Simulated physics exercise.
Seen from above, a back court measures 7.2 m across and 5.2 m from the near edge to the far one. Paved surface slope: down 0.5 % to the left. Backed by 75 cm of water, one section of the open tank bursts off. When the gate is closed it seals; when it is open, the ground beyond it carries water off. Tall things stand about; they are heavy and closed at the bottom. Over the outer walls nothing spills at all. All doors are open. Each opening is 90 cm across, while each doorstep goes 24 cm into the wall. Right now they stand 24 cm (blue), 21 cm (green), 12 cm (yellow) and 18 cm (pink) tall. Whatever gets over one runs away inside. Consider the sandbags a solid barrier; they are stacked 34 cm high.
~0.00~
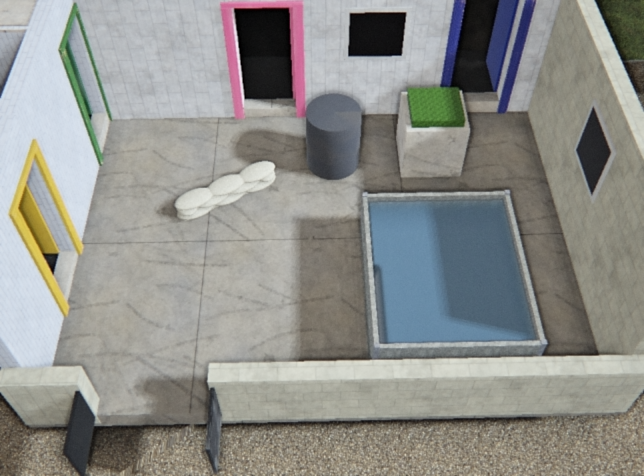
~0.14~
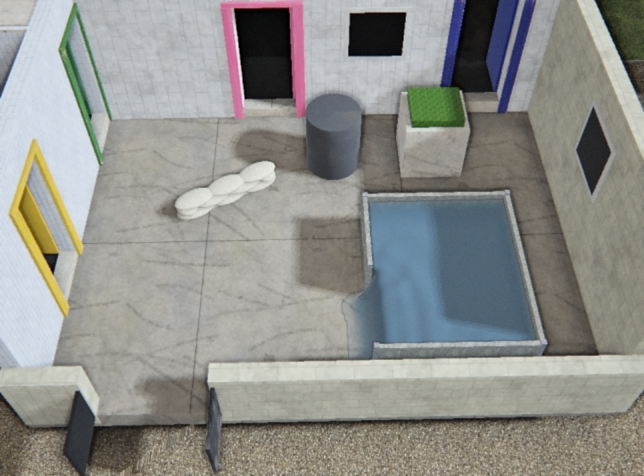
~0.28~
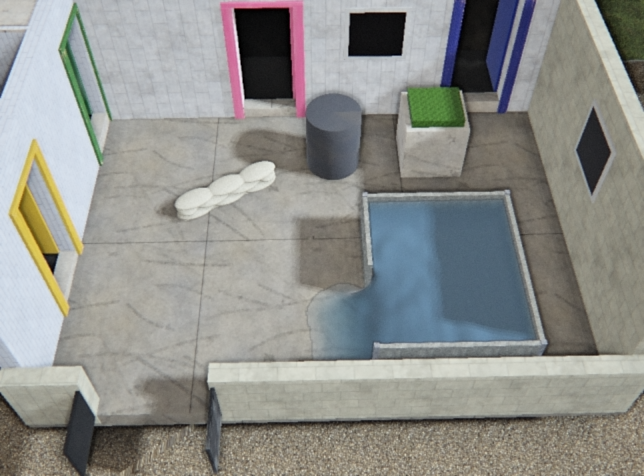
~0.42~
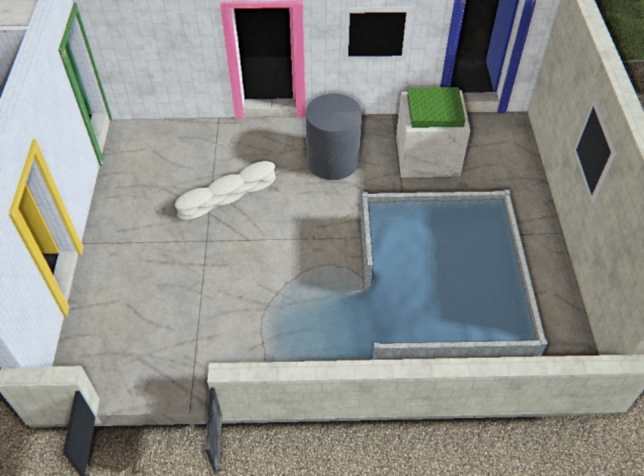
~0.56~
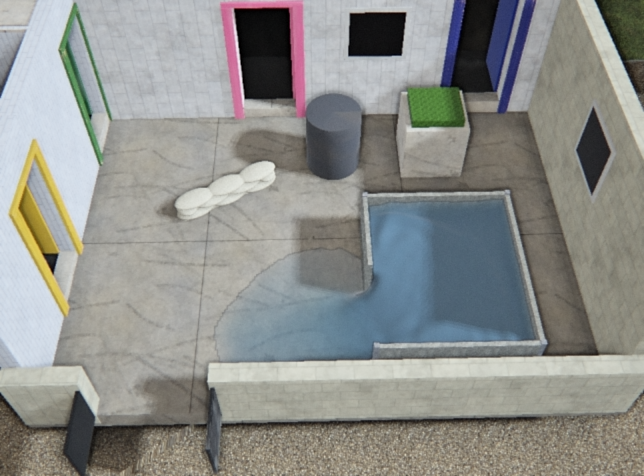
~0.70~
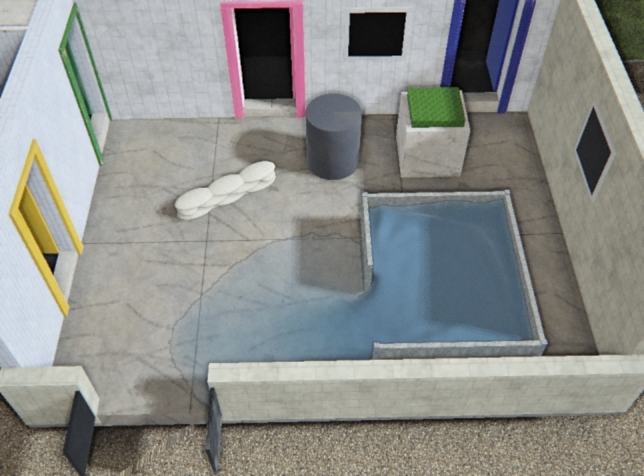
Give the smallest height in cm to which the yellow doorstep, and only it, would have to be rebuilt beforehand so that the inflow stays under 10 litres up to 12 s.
Roughly 31 cm.
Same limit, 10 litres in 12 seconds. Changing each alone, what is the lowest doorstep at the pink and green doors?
Some 9.5 cm for pink, some 23 cm for green.
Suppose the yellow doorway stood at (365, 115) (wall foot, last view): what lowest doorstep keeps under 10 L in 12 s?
It needs roughly 8.5 cm.
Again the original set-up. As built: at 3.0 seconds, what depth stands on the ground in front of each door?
Centimetres: Blue = 0, green = 6, yellow = 30, pink = 0.
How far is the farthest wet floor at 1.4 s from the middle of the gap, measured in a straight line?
4.4 m.
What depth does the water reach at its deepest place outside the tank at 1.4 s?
Around 42 centimetres.
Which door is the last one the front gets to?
The blue one.
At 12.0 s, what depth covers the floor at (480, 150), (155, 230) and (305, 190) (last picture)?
In that order: 2, 8 and 4 cm.
After 1.4 s water covers 35 % of the floor, deepest (42 cm) near (49, 385); 9 cm at the yellow door, 0 litres in over its 12 cm doorstep.
After 3.0 s water covers 45 % of the floor, deepest (36 cm) near (78, 261); 30 cm at the yellow door, 118 litres in over its 12 cm doorstep.
After 12.0 s water covers 95 % of the floor, deepest (12 cm) near (497, 388); 9 cm at the yellow door, 282 litres in over its 12 cm doorstep.
At the yellow door as built, the water arrived by 1.4 s and peaked near 32 cm at 2.4 s.
With a doorstep of 27.5 cm, 24 litres would have come in within the 12 s; with 37 cm, 1 litre. So under 10 litres takes about 31 cm.
